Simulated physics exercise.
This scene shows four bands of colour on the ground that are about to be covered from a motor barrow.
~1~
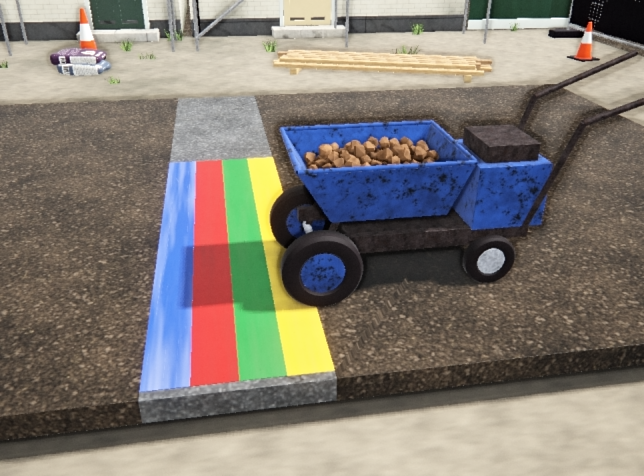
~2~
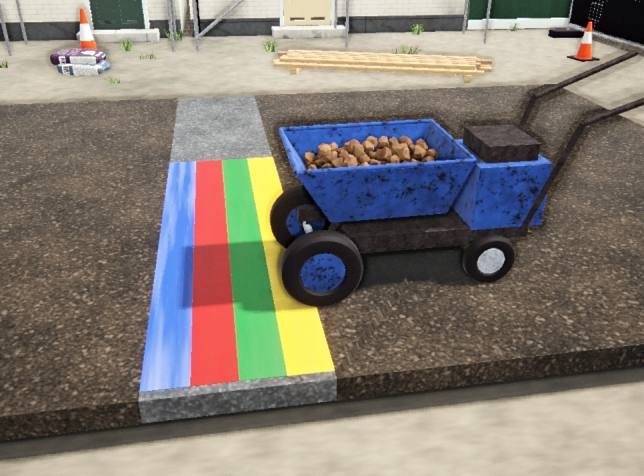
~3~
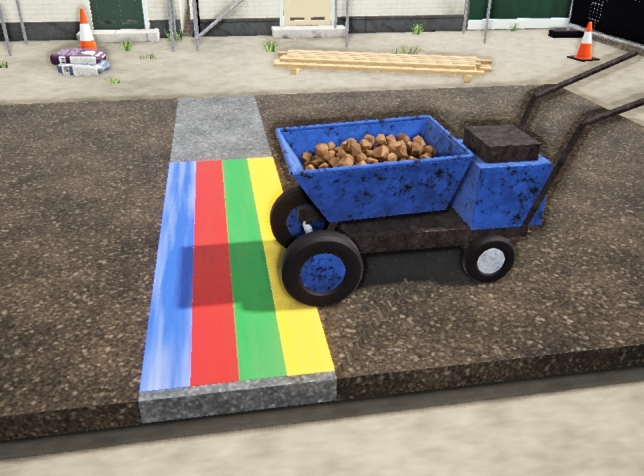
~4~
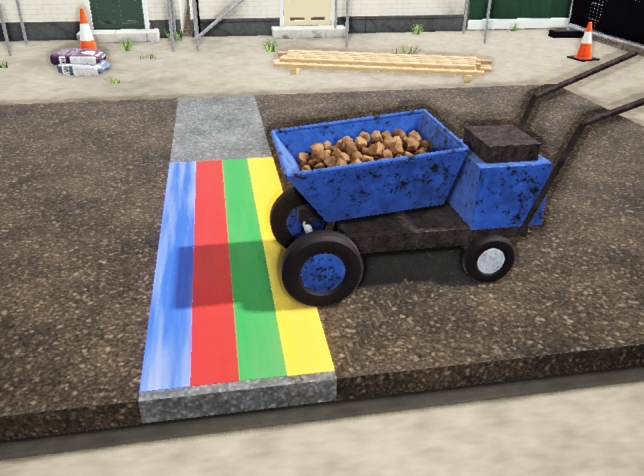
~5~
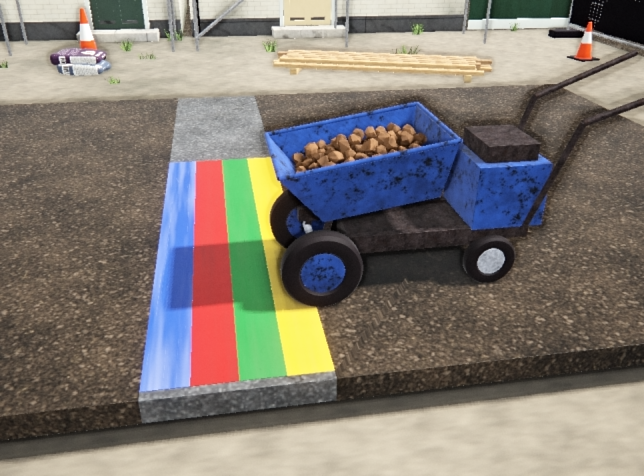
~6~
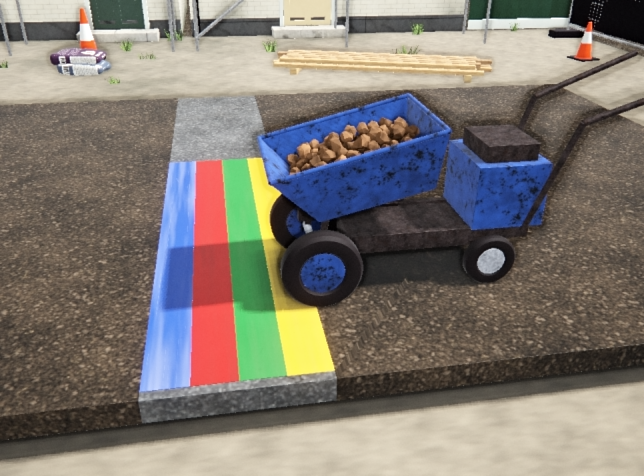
The video shows a blue motor barrow loaded with brown clods standing beside blue, red, green and yellow bands on the ground. Its skip starts level, then gradually tilts a little toward the left, while the wheels stay still.
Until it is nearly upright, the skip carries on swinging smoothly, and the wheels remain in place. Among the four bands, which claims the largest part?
The blue one claims the largest part.
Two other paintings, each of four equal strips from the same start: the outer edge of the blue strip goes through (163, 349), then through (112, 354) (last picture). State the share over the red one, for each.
20 per cent, then 40 per cent, roughly.
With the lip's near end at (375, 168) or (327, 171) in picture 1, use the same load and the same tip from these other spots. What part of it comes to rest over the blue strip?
First spot: Roughly 10 percent; second spot: Roughly 30 percent.
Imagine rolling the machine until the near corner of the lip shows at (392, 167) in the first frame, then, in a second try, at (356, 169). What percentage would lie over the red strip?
The first gives 20 %, the second 30 %.
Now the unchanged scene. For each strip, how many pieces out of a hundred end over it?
Percentages: Yellow 0, green 5, red 25, blue 35.
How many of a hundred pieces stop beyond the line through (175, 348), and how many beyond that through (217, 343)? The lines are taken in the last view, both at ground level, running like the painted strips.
First some 60, then 90 per cent.
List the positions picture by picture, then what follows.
Lip of the skip near (298, 173), level; top of the load near (371, 157), clay clods; yellow strip near (301, 331); green strip near (258, 335); red strip near (214, 339); blue strip near (168, 344), in the first picture.
Lip of the skip near (297, 173), level; top of the load near (370, 157), in the second picture.
Lip of the skip near (293, 174), tipped barely; top of the load near (368, 155), in the third picture.
Lip of the skip near (287, 176), tipped barely; top of the load near (379, 148), in the fourth picture.
Lip of the skip near (279, 179), tipped a little; top of the load near (380, 152), in the fifth picture.
Lip of the skip near (271, 183), tipped a little; top of the load near (386, 141); yellow strip near (301, 331); green strip near (258, 335); red strip near (214, 339); blue strip near (168, 344), in the sixth picture.
Shortly afterwards, skip tipped steeply; the whole lot in the skip.
Next, skip tipped steeply; the bulk in the skip; a little over the red strip; a little over the blue strip; only a few falling.
Some moments later, skip tipped right over; near a quarter in the skip; a little over the red strip; near a third over the blue strip; near a quarter off the paint.
In the end, skip tipped right over; none at all over the yellow strip; a little over the green strip; near a quarter over the red strip; near a third over the blue strip; near a third off the paint.
